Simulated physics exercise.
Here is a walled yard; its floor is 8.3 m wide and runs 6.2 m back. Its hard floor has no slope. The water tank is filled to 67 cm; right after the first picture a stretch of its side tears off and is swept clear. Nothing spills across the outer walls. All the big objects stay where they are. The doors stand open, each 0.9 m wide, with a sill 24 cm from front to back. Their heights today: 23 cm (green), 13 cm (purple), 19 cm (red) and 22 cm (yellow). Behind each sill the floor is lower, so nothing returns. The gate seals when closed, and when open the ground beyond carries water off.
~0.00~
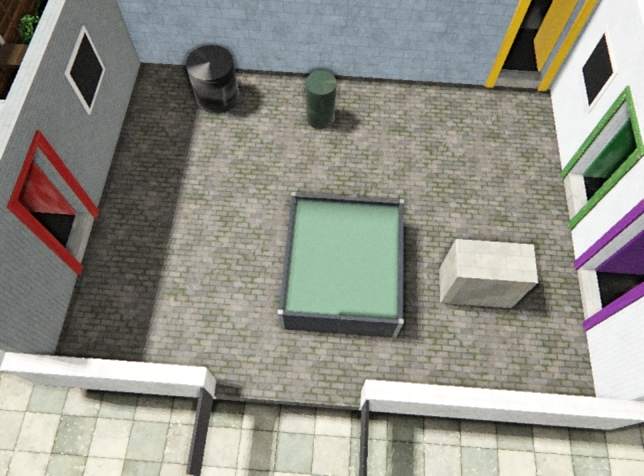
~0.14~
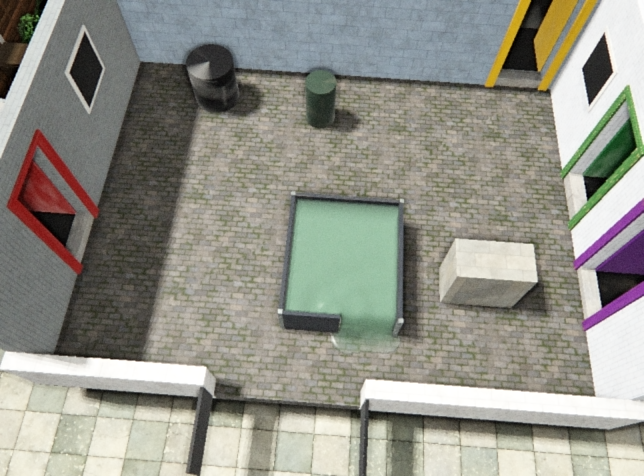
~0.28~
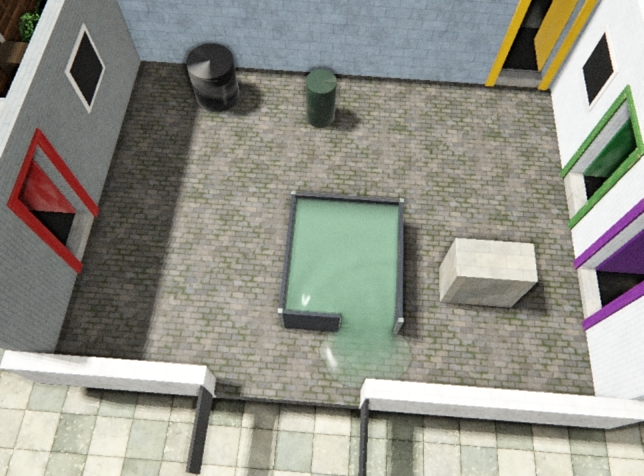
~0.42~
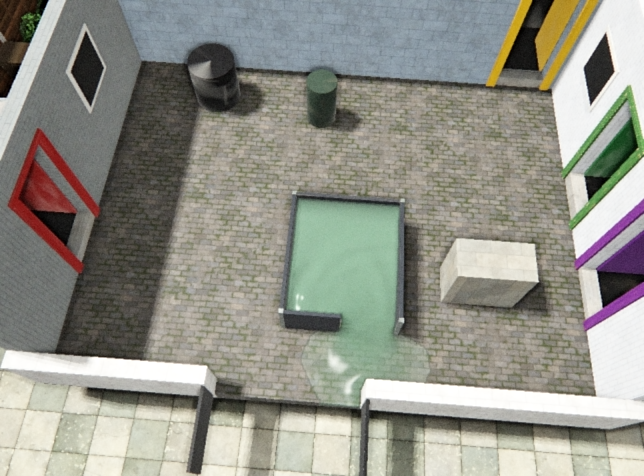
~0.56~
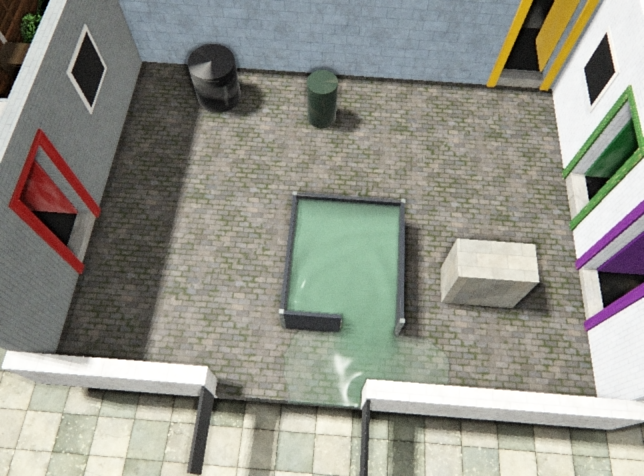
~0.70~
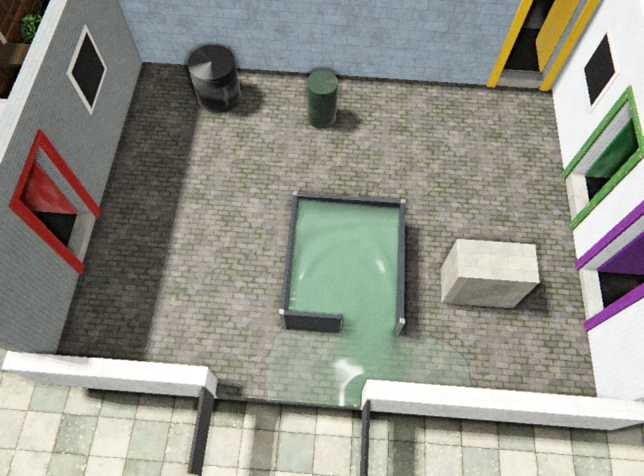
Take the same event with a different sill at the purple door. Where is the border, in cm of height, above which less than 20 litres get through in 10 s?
At least 10.5 cm or so.
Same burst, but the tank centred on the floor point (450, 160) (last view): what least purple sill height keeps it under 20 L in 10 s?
About 26 cm.
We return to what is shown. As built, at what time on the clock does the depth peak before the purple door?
Around 2.8 s.
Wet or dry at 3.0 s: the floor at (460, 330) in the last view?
It is flooded.
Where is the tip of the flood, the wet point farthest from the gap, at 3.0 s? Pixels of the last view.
Around (566, 184).
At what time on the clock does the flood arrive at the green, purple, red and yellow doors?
Green 2.8 s, purple 2.0 s, red not in the 10 s, yellow 4.5 s.
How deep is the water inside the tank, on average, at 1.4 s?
About 46 cm.
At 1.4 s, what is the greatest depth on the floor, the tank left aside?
Up to some 47 cm.
After 1.4 s water covers 10 % of the floor, deepest (47 cm) near (383, 392); it has not reached the purple door.
After 3.0 s water covers 20 % of the floor, deepest (28 cm) near (371, 391); 16 cm at the purple door, 2 litres in over its 13 cm sill.
After 10.0 s water covers 50 % of the floor, deepest (9 cm) near (371, 391); 6 cm at the purple door, 9 litres in over its 13 cm sill.
At the purple door as built, the water arrived by 2.0 s and peaked near 17 cm at 2.8 s.
With a sill of 8.5 cm, 36 litres would have come in within the 10 s; with 11.5 cm, 15 litres. So under 20 litres takes about 10.5 cm.
